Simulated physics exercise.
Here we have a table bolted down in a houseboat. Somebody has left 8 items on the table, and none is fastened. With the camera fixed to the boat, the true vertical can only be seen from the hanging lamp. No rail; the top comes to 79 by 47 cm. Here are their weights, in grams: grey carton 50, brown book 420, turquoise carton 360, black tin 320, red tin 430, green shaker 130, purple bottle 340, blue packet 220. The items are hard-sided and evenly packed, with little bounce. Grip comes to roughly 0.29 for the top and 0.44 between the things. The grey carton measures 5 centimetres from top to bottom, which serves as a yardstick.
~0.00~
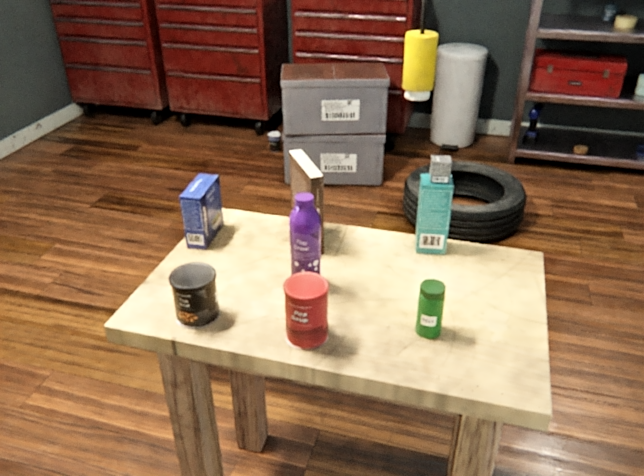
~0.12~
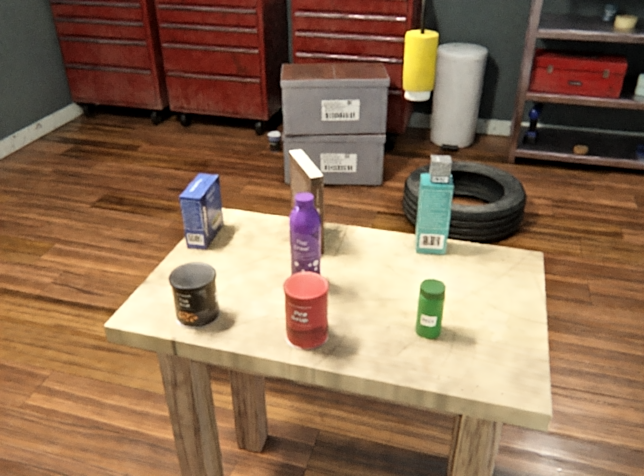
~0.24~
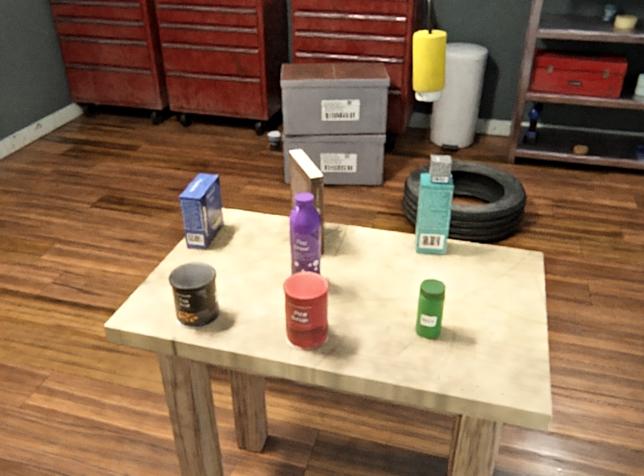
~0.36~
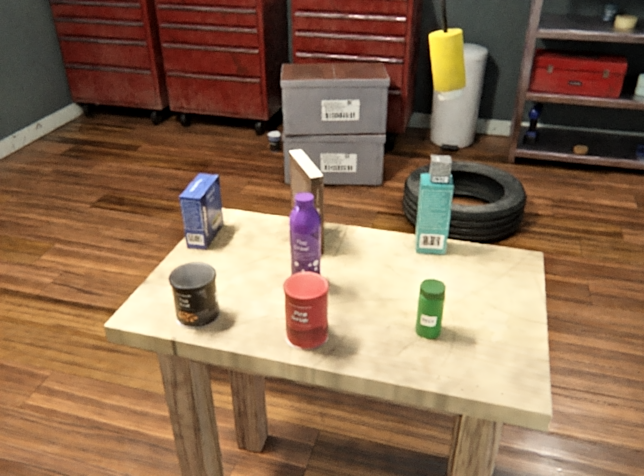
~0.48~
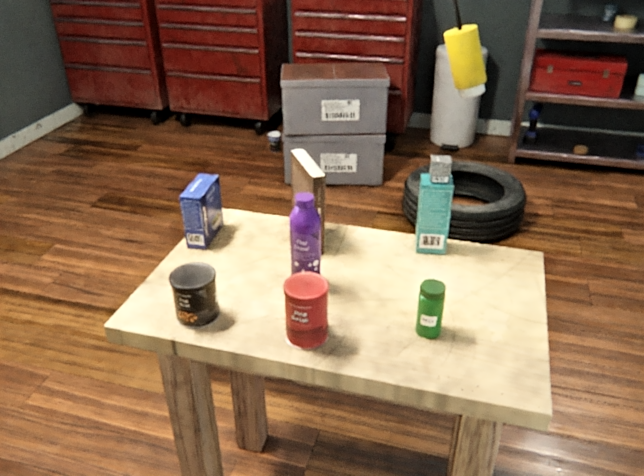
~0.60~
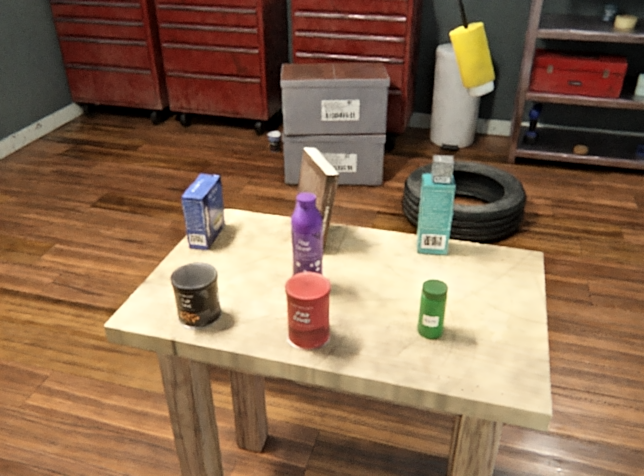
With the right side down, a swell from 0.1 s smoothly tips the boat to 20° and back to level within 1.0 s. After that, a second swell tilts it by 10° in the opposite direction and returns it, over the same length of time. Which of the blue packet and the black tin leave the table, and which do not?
The blue packet does not leave it; the black tin does not leave it.
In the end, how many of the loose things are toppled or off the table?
In total, 1.
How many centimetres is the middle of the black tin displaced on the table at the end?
Around 3 centimetres.
Around 0.80 s, boat heeled 13°, right side down; blue packet shifted 3 cm near (216, 213); black tin shifted 3 cm near (208, 297); brown book on its side.
Around 1.00 s, boat heeled 2°, right side down; blue packet shifted 4 cm near (220, 214); black tin shifted 3 cm near (211, 298); brown book on its side.
Around 1.70 s, boat heeled 9°, left side down; brown book now off the table; blue packet shifted 4 cm near (220, 214); black tin shifted 3 cm near (211, 298).
Finally (2.6 s), off the table, brown book; the other 7 still in place (within 5 cm). In the last view, blue packet near (220, 214), black tin near (211, 298).
